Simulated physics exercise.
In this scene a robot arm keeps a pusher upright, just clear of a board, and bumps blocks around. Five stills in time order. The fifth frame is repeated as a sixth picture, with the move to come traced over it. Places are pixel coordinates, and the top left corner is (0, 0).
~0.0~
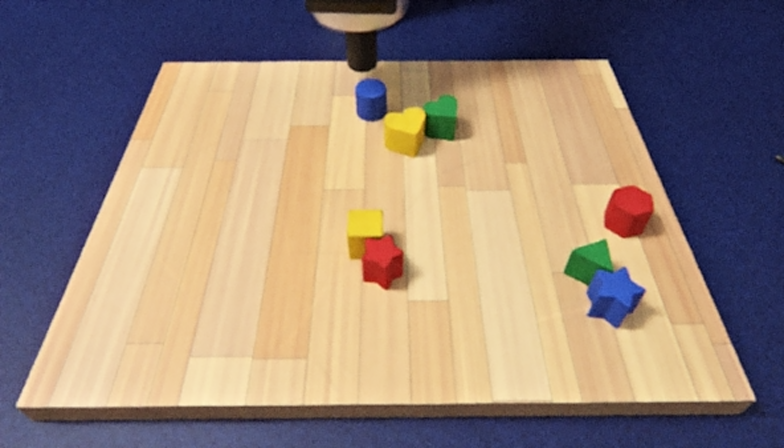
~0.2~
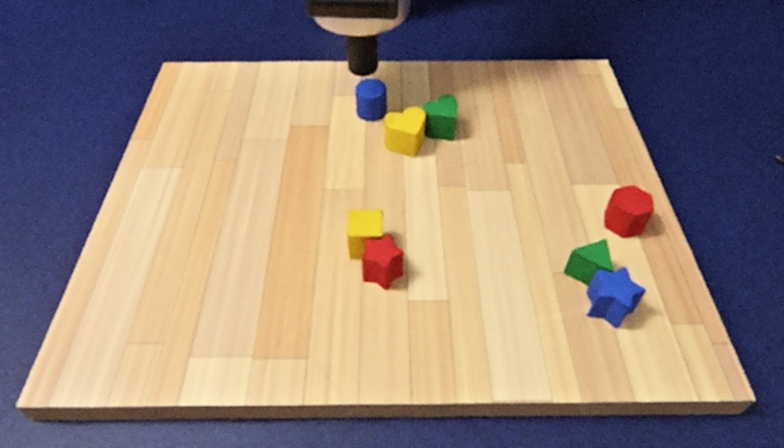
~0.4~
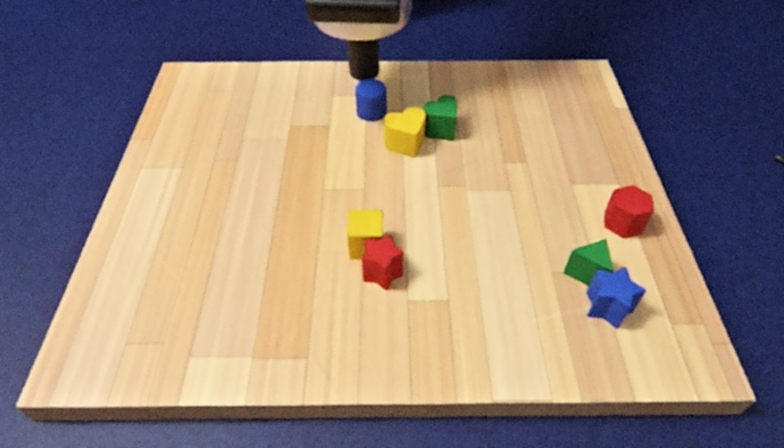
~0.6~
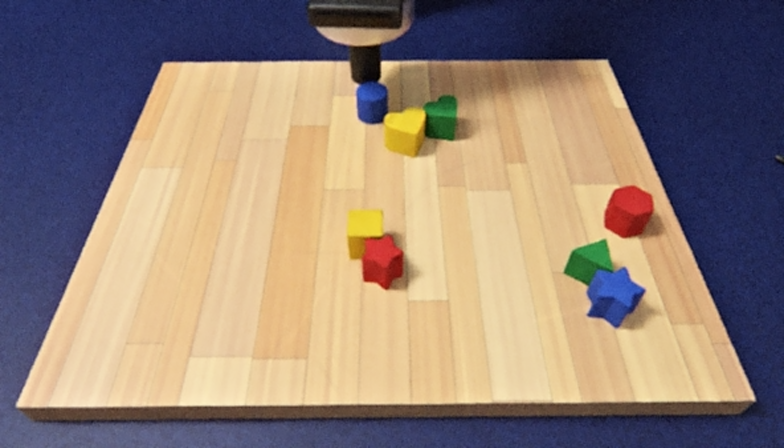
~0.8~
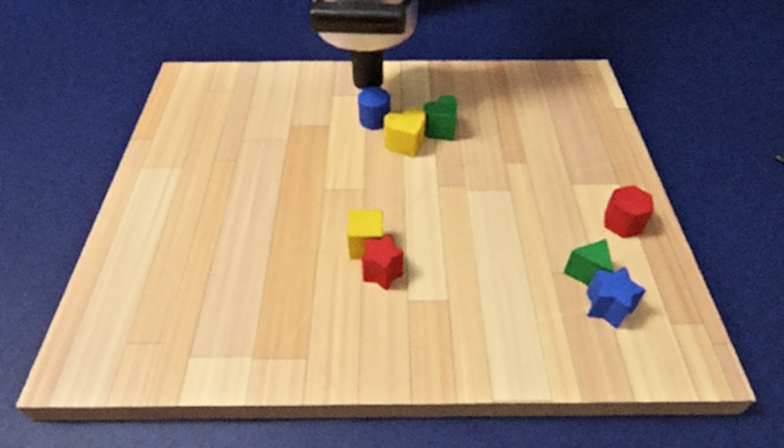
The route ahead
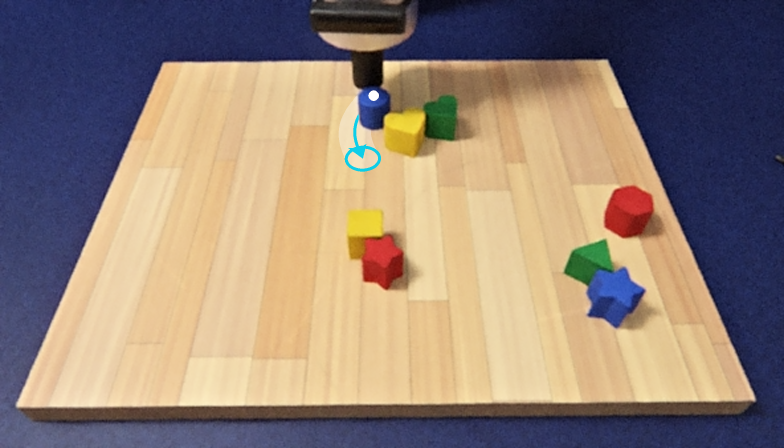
The footage shows coloured blocks on a wooden board as a dark pusher above the blue disc edges downward and slightly right, then nudges the disc a short way toward the yellow heart block, while the other blocks stay still.
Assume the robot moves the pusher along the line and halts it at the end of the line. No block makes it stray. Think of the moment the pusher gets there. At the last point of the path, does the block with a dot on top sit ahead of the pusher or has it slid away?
At the end of the path, the pusher is still pushing the block with a dot on top ahead of it.
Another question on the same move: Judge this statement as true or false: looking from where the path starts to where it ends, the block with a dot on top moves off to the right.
It is false.
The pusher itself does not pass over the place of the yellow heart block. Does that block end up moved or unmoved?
It will be nudged away from its spot.
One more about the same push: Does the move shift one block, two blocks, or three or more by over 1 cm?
That push would leave two blocks displaced by more than about 1 cm.
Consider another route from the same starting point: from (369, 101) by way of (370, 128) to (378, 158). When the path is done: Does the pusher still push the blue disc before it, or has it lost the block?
I believe the blue disc keeps its place ahead of the pusher.
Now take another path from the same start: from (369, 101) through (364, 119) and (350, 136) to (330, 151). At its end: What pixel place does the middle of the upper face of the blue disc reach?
Pixel (370, 129).
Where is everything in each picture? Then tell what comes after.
Lower end of the pusher (362, 65), tops of blocks, blue disc (371, 87), yellow heart block (407, 120), green heart block (443, 106), in the first frame.
Pusher (363, 69), blocks as before, in the second frame.
Pusher (364, 74), blocks as before, in the third frame.
Pusher (366, 78), blue disc (372, 90), in the fourth frame.
Pusher (368, 83), blue disc (374, 96), yellow heart block (407, 120), green heart block (443, 106), in the fifth frame.
The drawn path runs from (369, 101) through (358, 118) and (355, 138) to (363, 158); the dot is on the blue disc.
On the path given first. One third of the way, pusher (356, 101); blue disc (373, 112).
Two thirds of the way, pusher (354, 120); blue disc (376, 130); yellow heart block (412, 126), turned 45° anticlockwise.
At the end, pusher (362, 140); blue disc (389, 148); yellow heart block (416, 131), turned 85° anticlockwise; green heart block not moved.
